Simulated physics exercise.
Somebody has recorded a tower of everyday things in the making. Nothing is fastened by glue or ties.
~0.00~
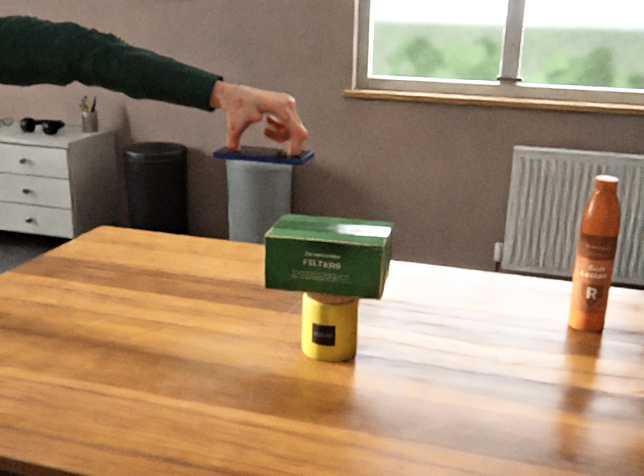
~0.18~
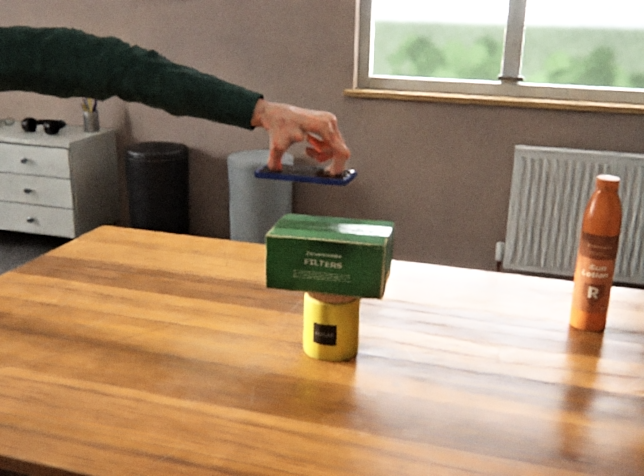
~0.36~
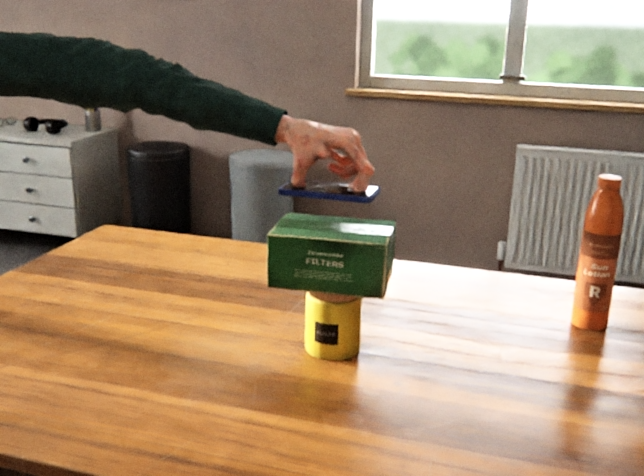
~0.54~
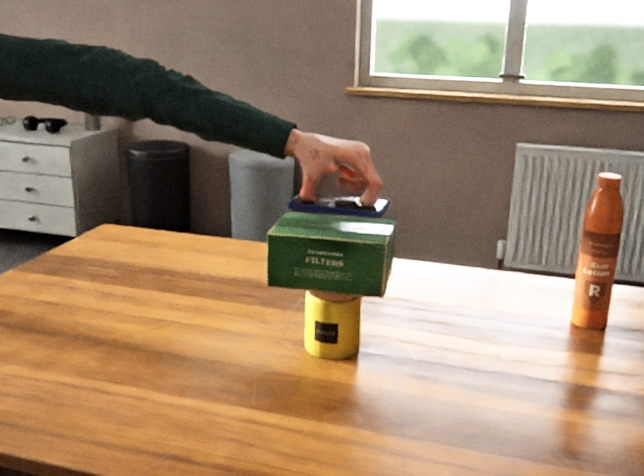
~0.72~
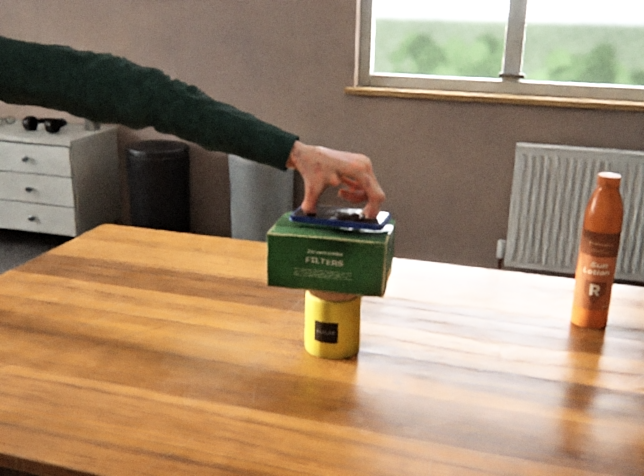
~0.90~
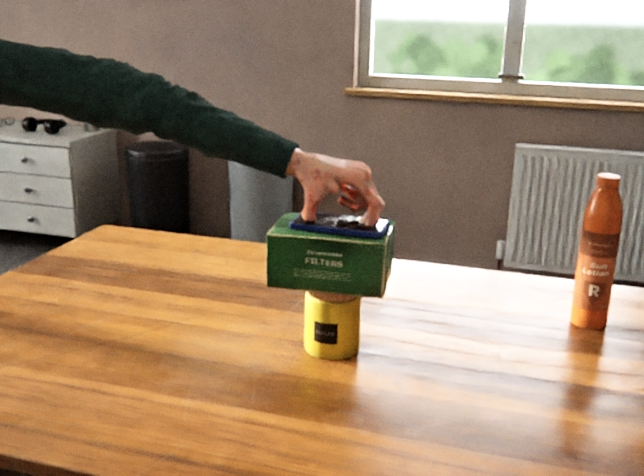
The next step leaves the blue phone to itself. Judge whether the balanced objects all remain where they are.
Seems the tower stands.
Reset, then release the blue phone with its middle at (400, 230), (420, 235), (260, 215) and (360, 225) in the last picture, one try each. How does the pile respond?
Well, on the first go it tumbles down, on the second it tumbles down, on the third it tumbles down, and on the fourth it stays steady.
After 1.60 s, no change.
After 2.40 s, blue phone resting near (340, 225).
In the end (4.0 s), all 4 unmoved. At the end, from the last picture's camera, blue phone near (340, 225). The pile keeps its balance.
